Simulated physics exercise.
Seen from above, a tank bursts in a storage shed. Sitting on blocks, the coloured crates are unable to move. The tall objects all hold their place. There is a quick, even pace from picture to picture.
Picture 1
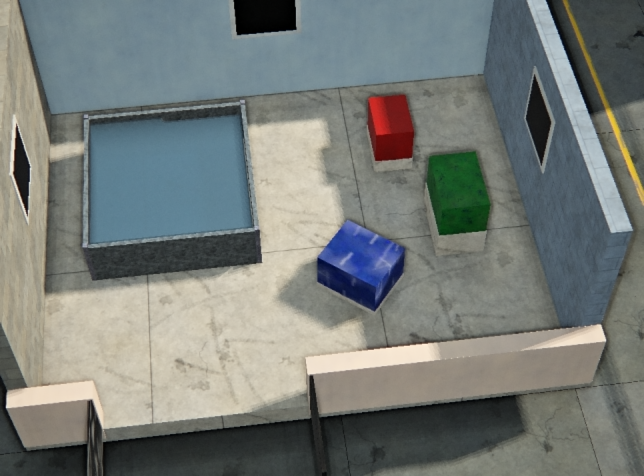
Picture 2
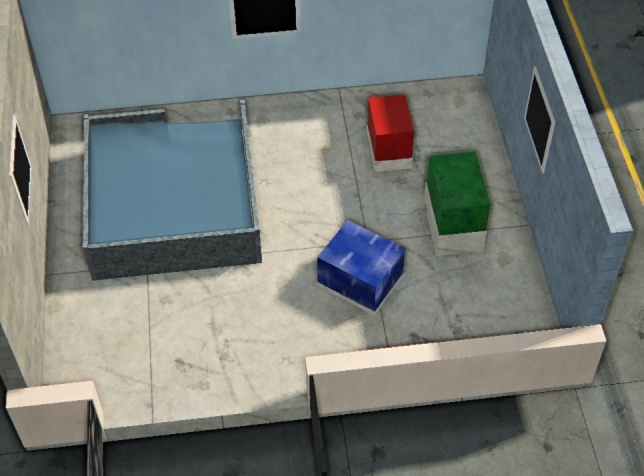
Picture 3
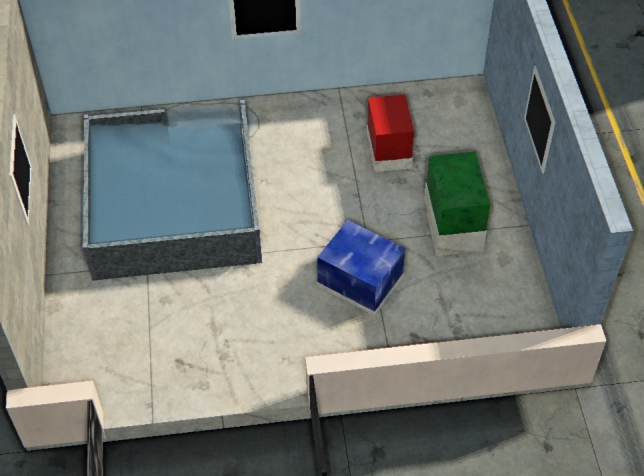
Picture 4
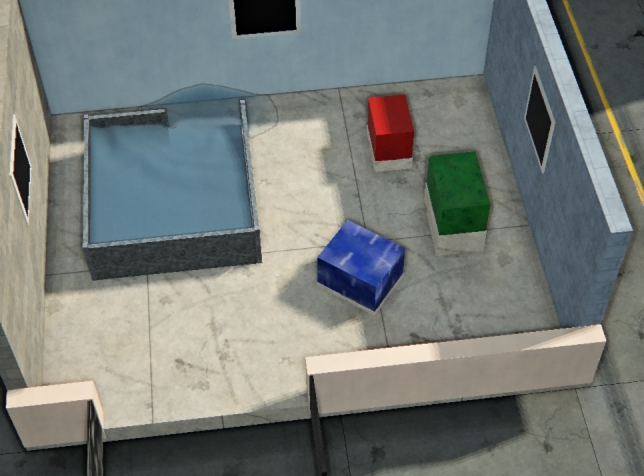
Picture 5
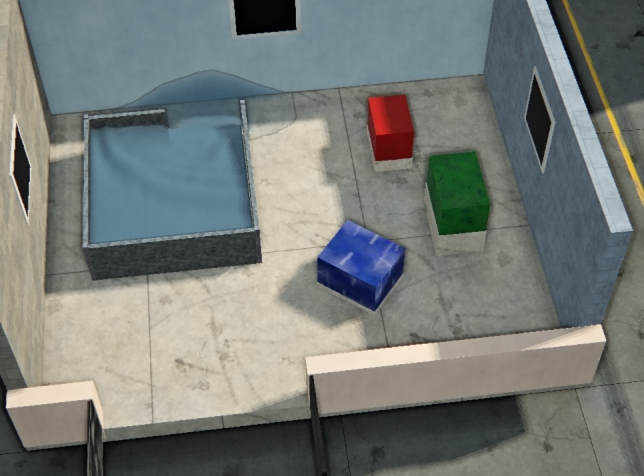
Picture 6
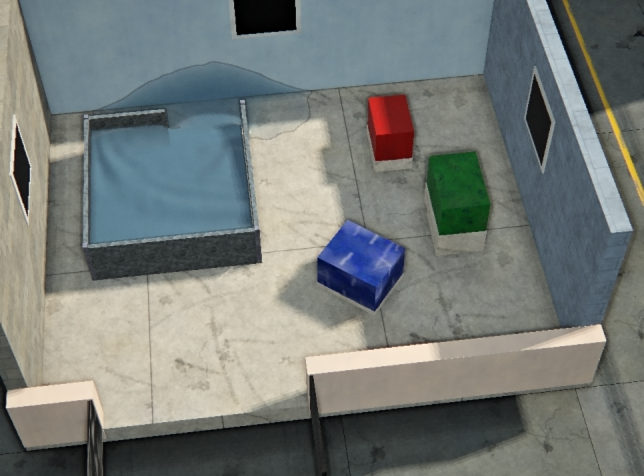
A square tank of water stood whole in a walled yard near red, green and blue crates, then its far side opened and water poured out, spreading against the back wall while the crates stayed still.
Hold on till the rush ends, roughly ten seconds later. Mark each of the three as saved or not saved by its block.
Green crate - saved; red crate - saved; blue crate - not saved.
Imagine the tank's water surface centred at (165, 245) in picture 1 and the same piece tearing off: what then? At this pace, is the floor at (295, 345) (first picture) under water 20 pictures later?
At that spot: Bone-dry.
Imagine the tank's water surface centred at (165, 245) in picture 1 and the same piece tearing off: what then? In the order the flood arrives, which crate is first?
Answer: The red crate, before any other.
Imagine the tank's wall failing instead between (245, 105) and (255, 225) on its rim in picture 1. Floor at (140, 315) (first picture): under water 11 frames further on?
I'd say it's left alone there.
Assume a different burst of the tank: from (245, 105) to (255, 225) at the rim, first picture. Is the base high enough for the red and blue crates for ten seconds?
As I see it, red is doused and blue is doused.
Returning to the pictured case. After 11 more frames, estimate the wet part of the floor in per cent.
About 30 per cent.
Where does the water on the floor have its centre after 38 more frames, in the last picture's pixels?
Somewhere near (251, 210).
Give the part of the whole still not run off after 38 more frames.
98 % or so.
A moment on, water covers 15 % of the floor; the green crate not reached, the red crate water round its plinth, the blue crate not reached.
Next, water covers 30 % of the floor; the green crate not reached, the red crate water round its plinth, the blue crate not reached.
Then, water covers 55 % of the floor; the green crate water round its plinth, the red crate water round its plinth, the blue crate water round its plinth.
Later, water covers 90 % of the floor; the green crate water round its plinth, the red crate water round its plinth, the blue crate water round its plinth.
In the end, water covers 100 % of the floor; the green crate stayed above the water, the red crate stayed above the water, the blue crate was topped.
